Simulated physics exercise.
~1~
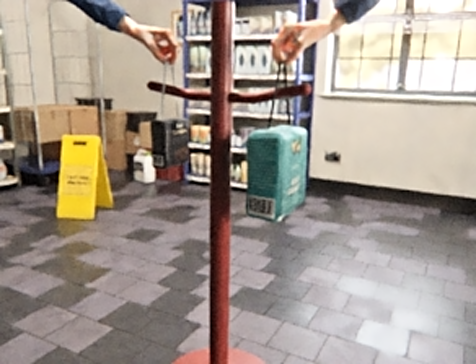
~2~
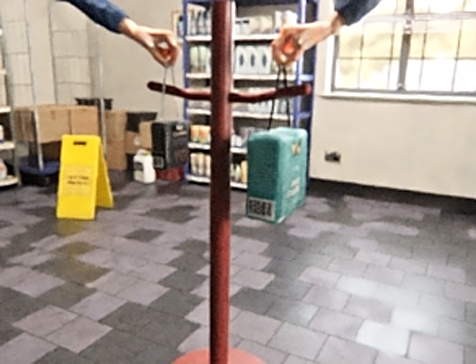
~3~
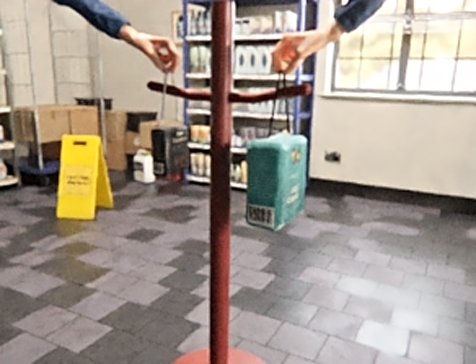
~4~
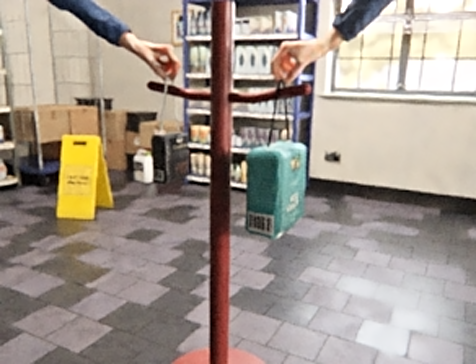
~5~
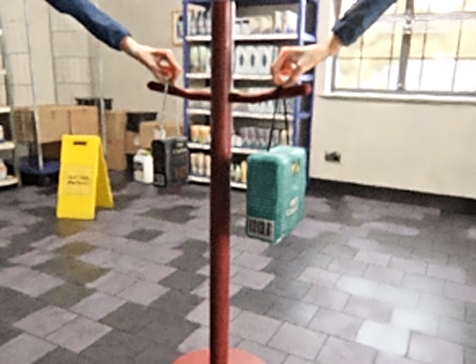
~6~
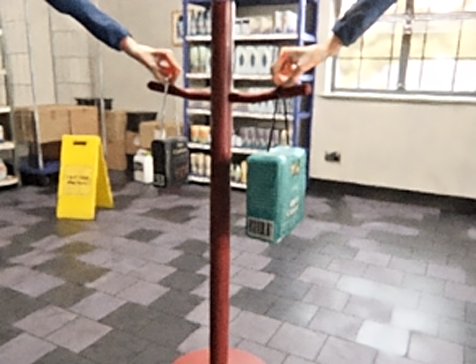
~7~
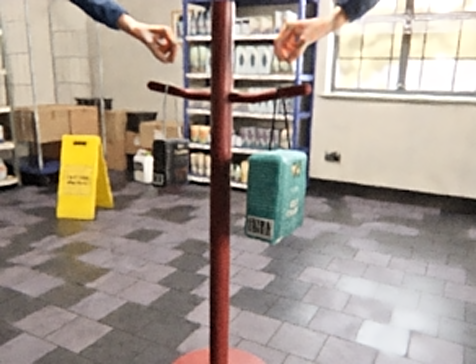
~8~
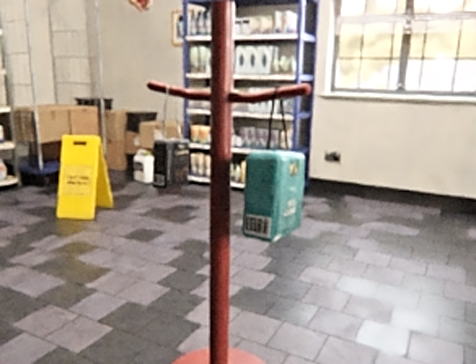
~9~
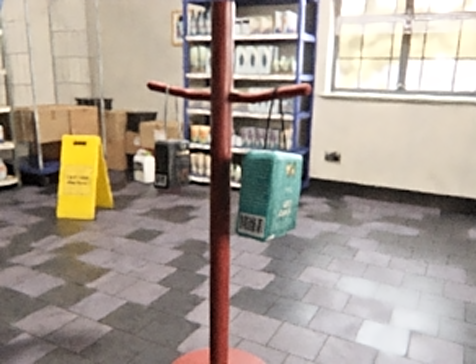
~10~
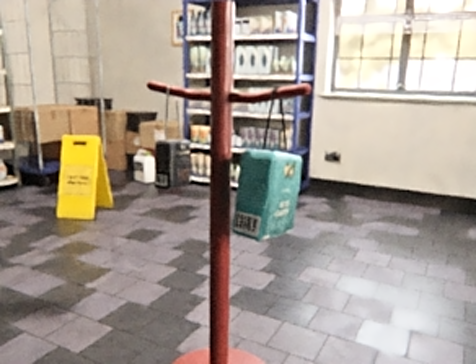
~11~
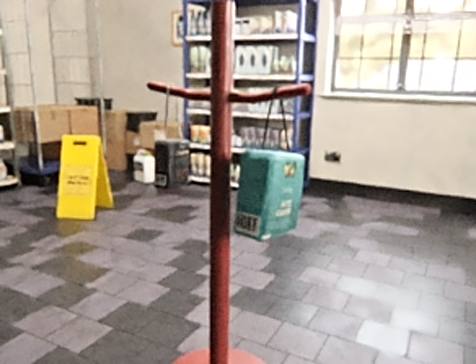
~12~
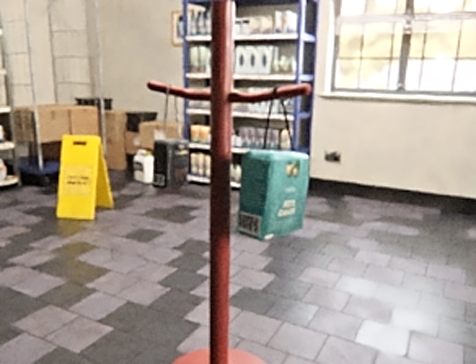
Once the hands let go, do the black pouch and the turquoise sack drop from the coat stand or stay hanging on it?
Both the black pouch and the turquoise sack stay hanging on the coat stand.
